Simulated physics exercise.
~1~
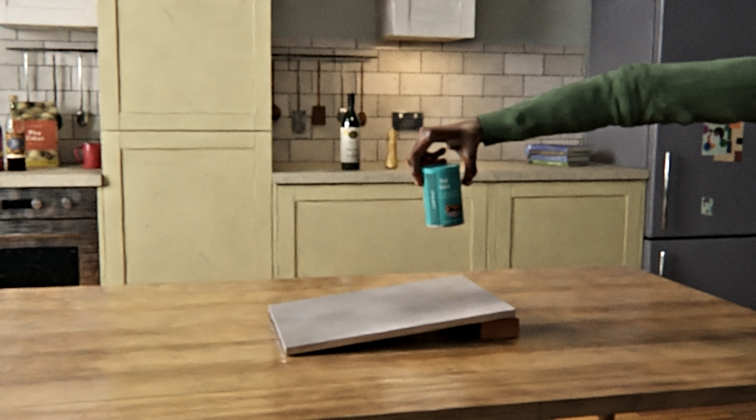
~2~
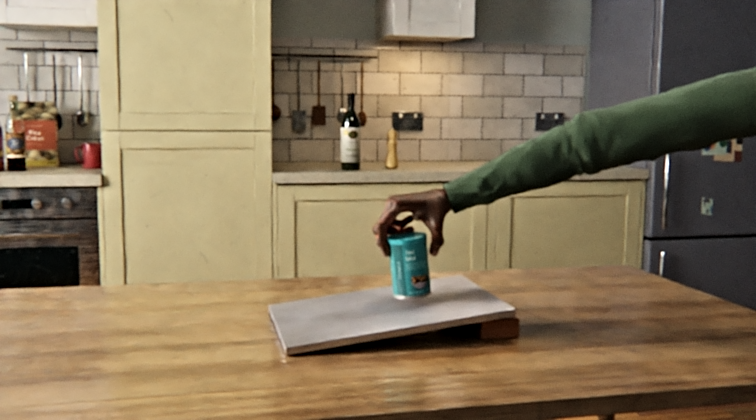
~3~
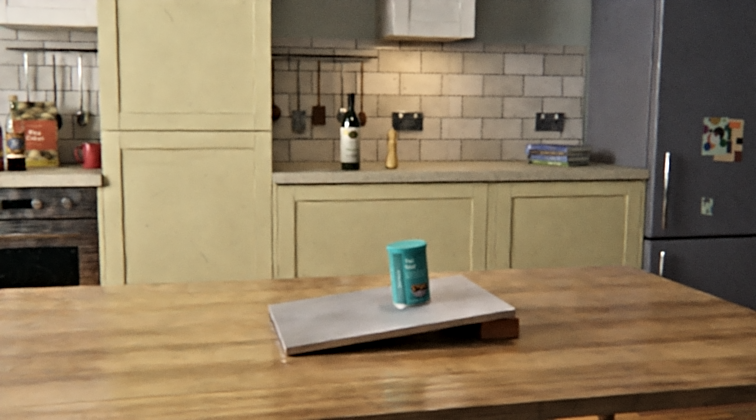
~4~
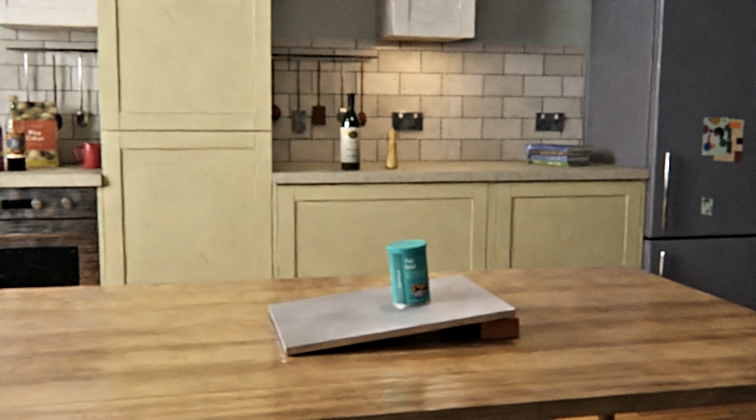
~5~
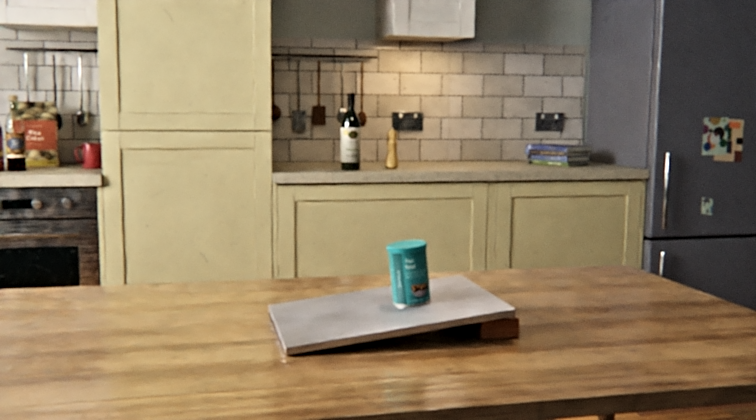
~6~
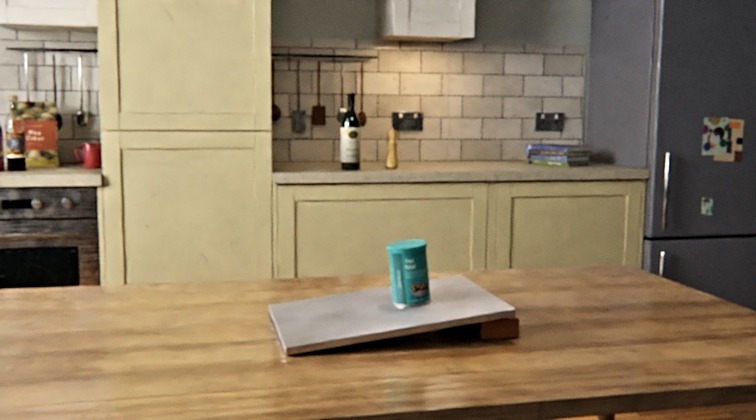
The clip shows a hand in a green sleeve lowering a turquoise tin onto a gently sloping board on a wooden kitchen table. The hand lets go and withdraws to the right, and the tin stays upright and still where it was placed.
